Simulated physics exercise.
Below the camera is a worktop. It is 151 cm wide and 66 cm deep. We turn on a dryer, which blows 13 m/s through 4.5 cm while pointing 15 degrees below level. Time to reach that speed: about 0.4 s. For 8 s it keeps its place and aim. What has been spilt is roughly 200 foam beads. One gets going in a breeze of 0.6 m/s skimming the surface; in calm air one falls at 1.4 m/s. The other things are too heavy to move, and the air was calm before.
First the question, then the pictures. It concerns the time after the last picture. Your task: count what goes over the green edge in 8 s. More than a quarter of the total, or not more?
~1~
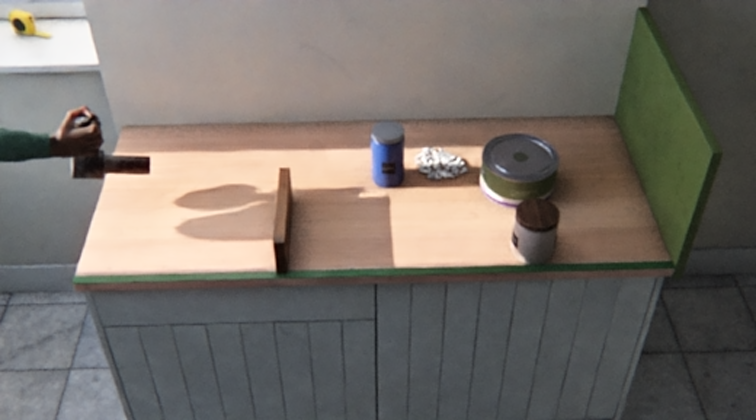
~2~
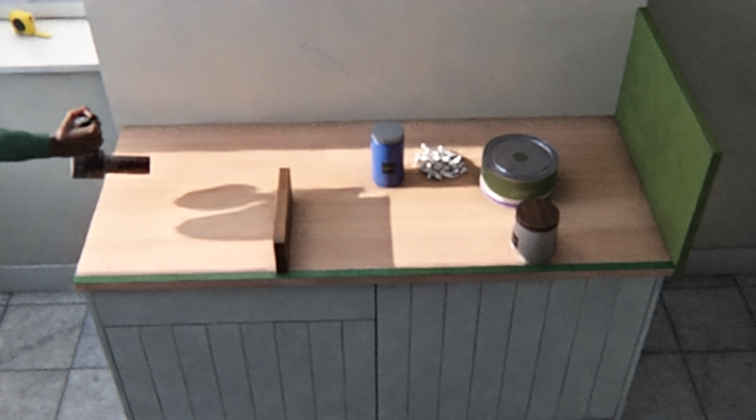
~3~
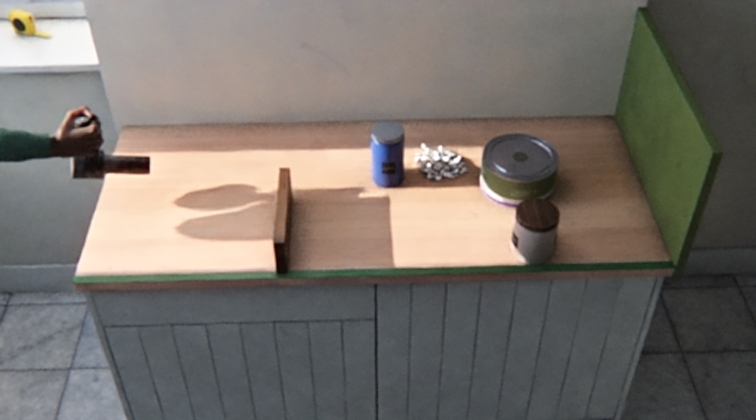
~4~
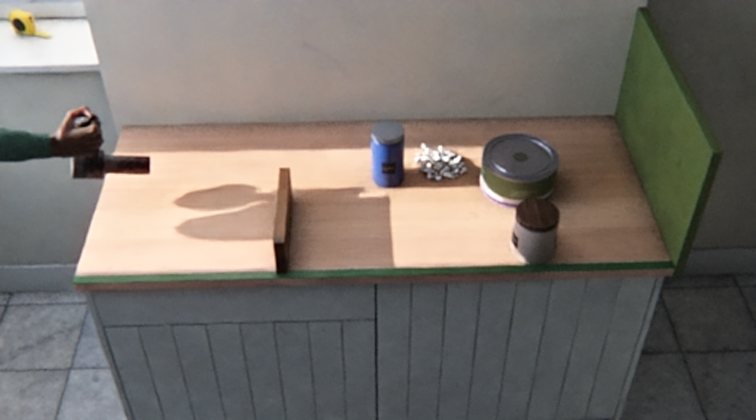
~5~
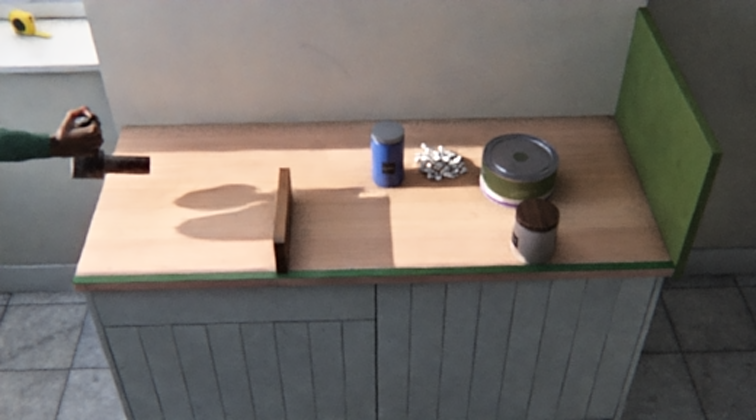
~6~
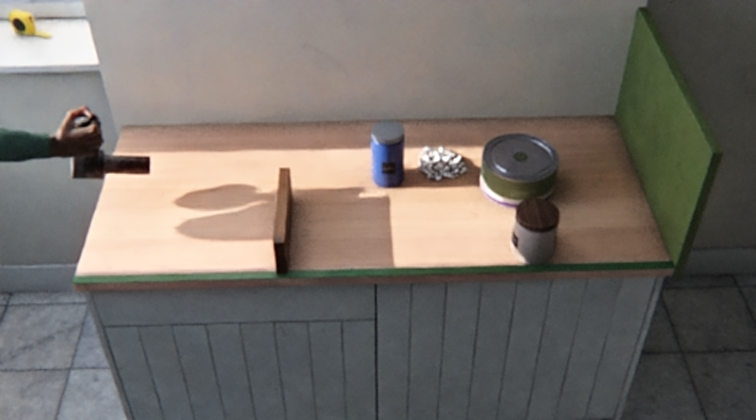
The share over that edge tops a quarter.
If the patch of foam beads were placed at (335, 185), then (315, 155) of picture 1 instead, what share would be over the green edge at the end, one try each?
First try 50 %, second try 90 %.
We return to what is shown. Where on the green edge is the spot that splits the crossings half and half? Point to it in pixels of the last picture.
I'd put my finger close to (605, 270).
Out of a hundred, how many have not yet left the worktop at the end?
I'd put it at some 10 %.
Then, 1.2 s after the last picture, 54 % are over the green edge; the middle of those still in play is near (479, 188); 28 % have settled or left.
Then, 2.2 s after the last picture, 70 % are over the green edge; the middle of those still in play is near (455, 183); 66 % have settled or left.
Then, 4.0 s after the last picture, 81 % are over the green edge; the middle of those still in play is near (456, 185); 79 % have settled or left.
Then, 7.6 s after the last picture, at the end, 90 % are over the green edge.
